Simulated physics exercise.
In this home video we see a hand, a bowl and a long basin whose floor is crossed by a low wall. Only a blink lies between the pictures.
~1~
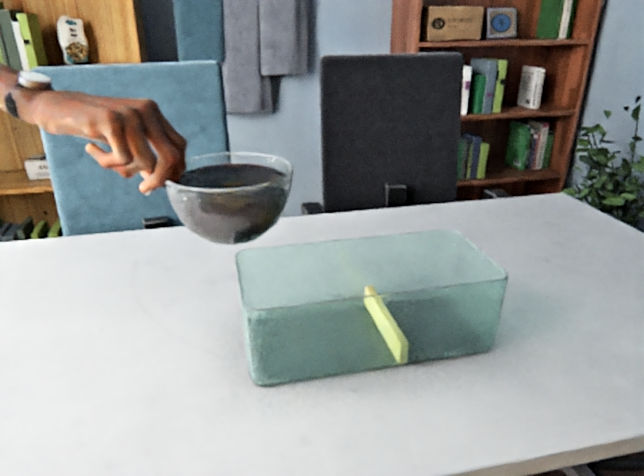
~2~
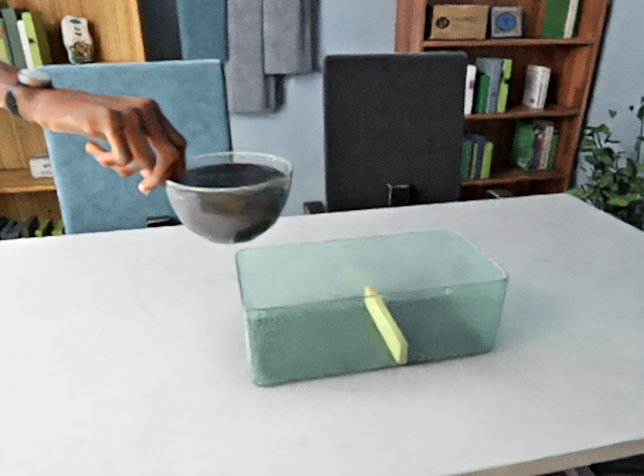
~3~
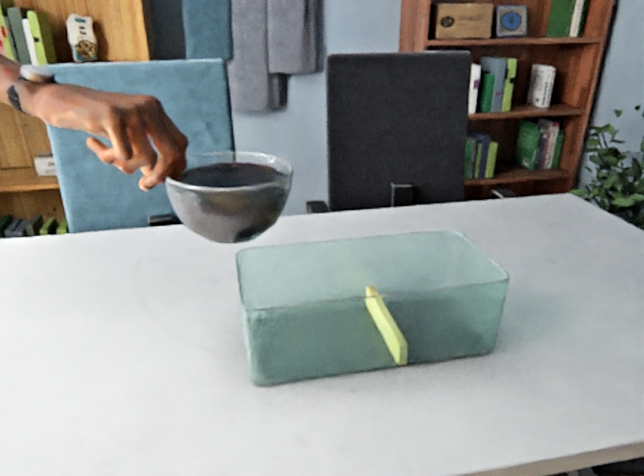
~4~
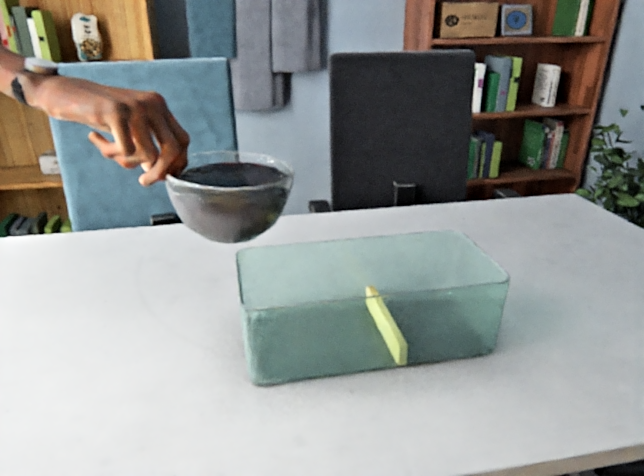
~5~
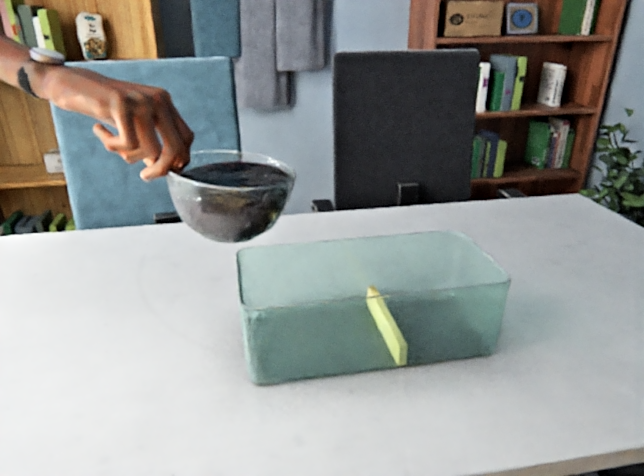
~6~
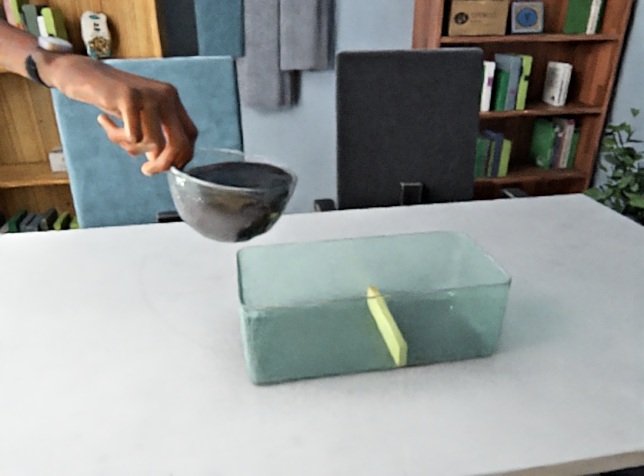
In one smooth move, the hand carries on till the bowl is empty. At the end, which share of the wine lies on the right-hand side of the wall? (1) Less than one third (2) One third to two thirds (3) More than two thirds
The answer is 1.
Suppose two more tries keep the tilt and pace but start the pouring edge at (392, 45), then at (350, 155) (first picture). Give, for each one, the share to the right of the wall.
Start one gives some 80 %, start two some 65 %.
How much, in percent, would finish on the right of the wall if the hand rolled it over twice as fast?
It comes to some 15 in a hundred.
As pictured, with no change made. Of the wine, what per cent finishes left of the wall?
Some 90 per cent.
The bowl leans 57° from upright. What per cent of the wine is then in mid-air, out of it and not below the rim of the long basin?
It works out to about 25 percent.
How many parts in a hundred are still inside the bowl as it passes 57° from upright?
It still holds close to 55 per cent at that lean.
A moment on, the bowl is tipped part way and 53 per cent is still to pour, 22 is left of the wall and 0 right of it.
Next, the bowl is tipped on its side and 8 per cent is still to pour, 80 is left of the wall and 6 right of it.
Then the bowl is tipped on its side and 0 per cent is still to pour, 91 is left of the wall and 9 right of it.
Later the bowl is tipped on its side and 0 per cent is still to pour, 91 is left of the wall and 9 right of it.
Finally, 91 per cent lies left of the wall, 9 right of it and 0 outside.
